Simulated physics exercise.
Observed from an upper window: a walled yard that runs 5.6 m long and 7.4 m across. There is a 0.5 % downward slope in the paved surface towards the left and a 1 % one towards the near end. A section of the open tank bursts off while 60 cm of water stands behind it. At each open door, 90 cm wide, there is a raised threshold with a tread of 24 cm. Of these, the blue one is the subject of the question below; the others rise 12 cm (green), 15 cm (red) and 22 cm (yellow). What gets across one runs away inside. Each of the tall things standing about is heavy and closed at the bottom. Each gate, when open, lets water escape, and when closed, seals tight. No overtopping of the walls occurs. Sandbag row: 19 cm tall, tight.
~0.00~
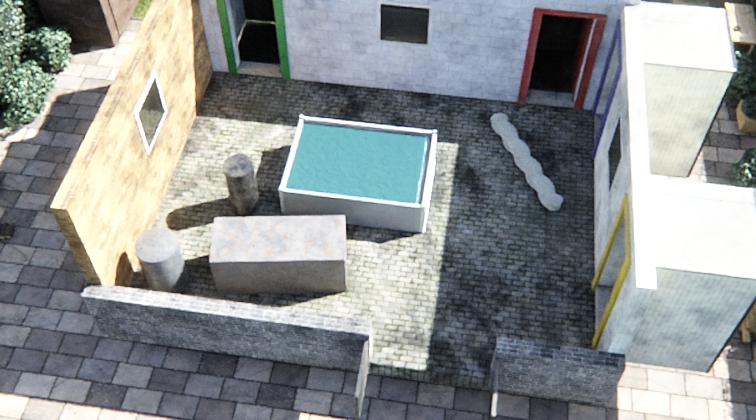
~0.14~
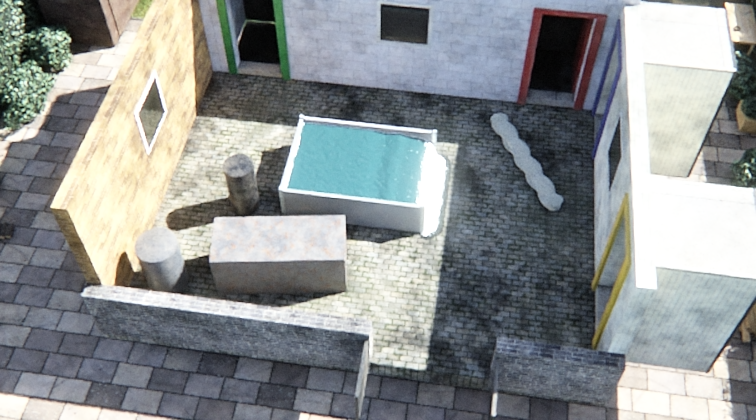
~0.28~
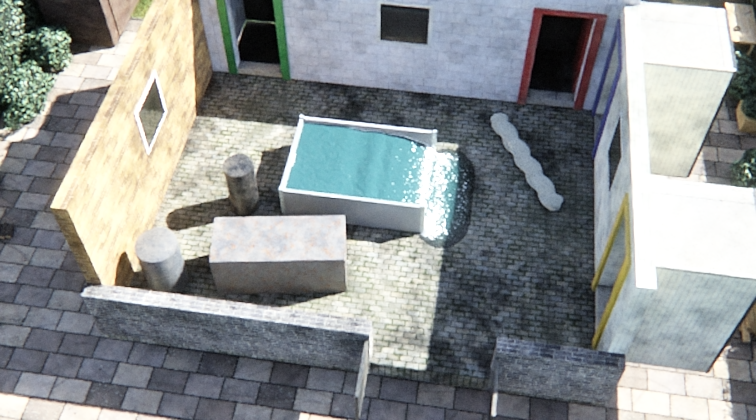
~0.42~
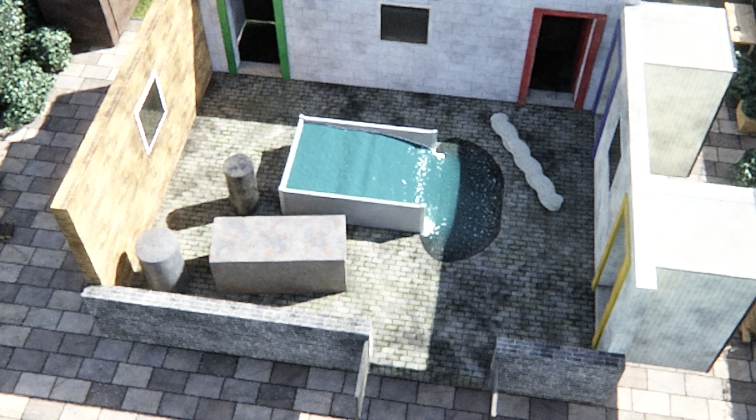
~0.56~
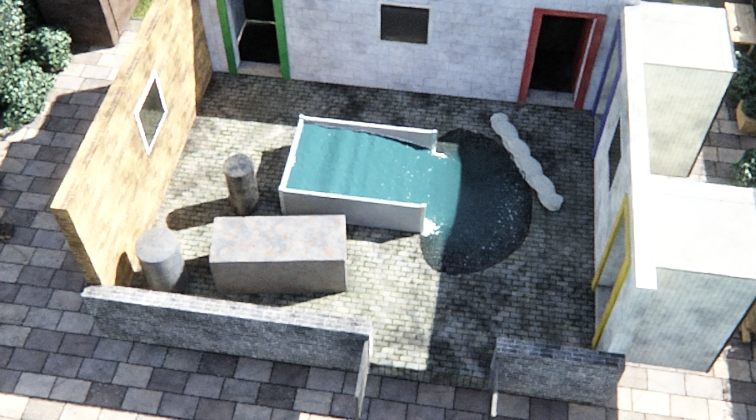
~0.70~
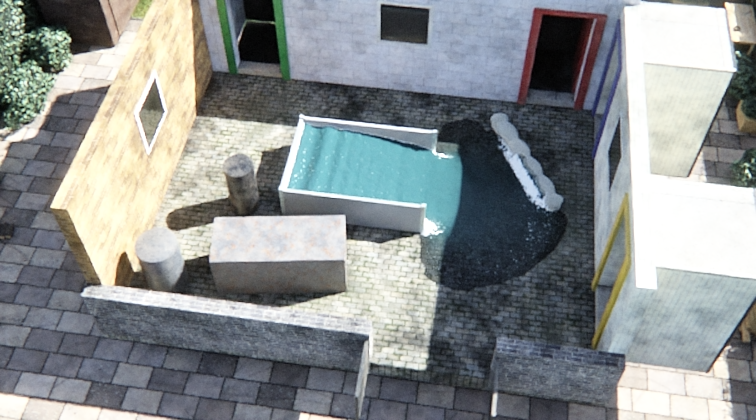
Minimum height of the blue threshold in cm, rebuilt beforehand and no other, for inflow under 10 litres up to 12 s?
7 cm.
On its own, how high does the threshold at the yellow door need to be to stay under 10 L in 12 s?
At the yellow door it takes roughly 19 centimetres.
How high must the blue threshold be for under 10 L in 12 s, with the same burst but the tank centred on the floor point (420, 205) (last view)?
11.5 cm, give or take.
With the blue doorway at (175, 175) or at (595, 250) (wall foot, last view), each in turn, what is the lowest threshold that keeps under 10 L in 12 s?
About 8.0 cm for the first and 28 cm for the second.
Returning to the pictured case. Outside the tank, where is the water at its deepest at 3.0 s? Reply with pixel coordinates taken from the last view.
Check close to (583, 377).
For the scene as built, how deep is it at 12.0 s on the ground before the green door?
It works out to about 5.5 centimetres deep.
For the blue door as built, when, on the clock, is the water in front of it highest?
6.0 s.
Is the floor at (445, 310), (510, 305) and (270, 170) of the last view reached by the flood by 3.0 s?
1: Unwetted; 2: Awash; 3: Unwetted.
After 1.4 s water covers 25 % of the floor, deepest (34 cm) near (532, 192); it has not reached the blue door.
After 3.0 s water covers 40 % of the floor, deepest (40 cm) near (583, 377); 7 cm at the blue door, 0 litres in over its 11 cm threshold.
After 12.0 s water covers 95 % of the floor, deepest (11 cm) near (119, 315); 4 cm at the blue door, 1 litre in over its 11 cm threshold.
At the blue door as built, the water arrived by 2.1 s and peaked near 10 cm at 6.0 s.
Run again over the same 12 s with other heights there, 12 litres in over 6.5 cm, 8 litres over 7.5 cm. The limit of 10 litres is kept from about 7 cm up.
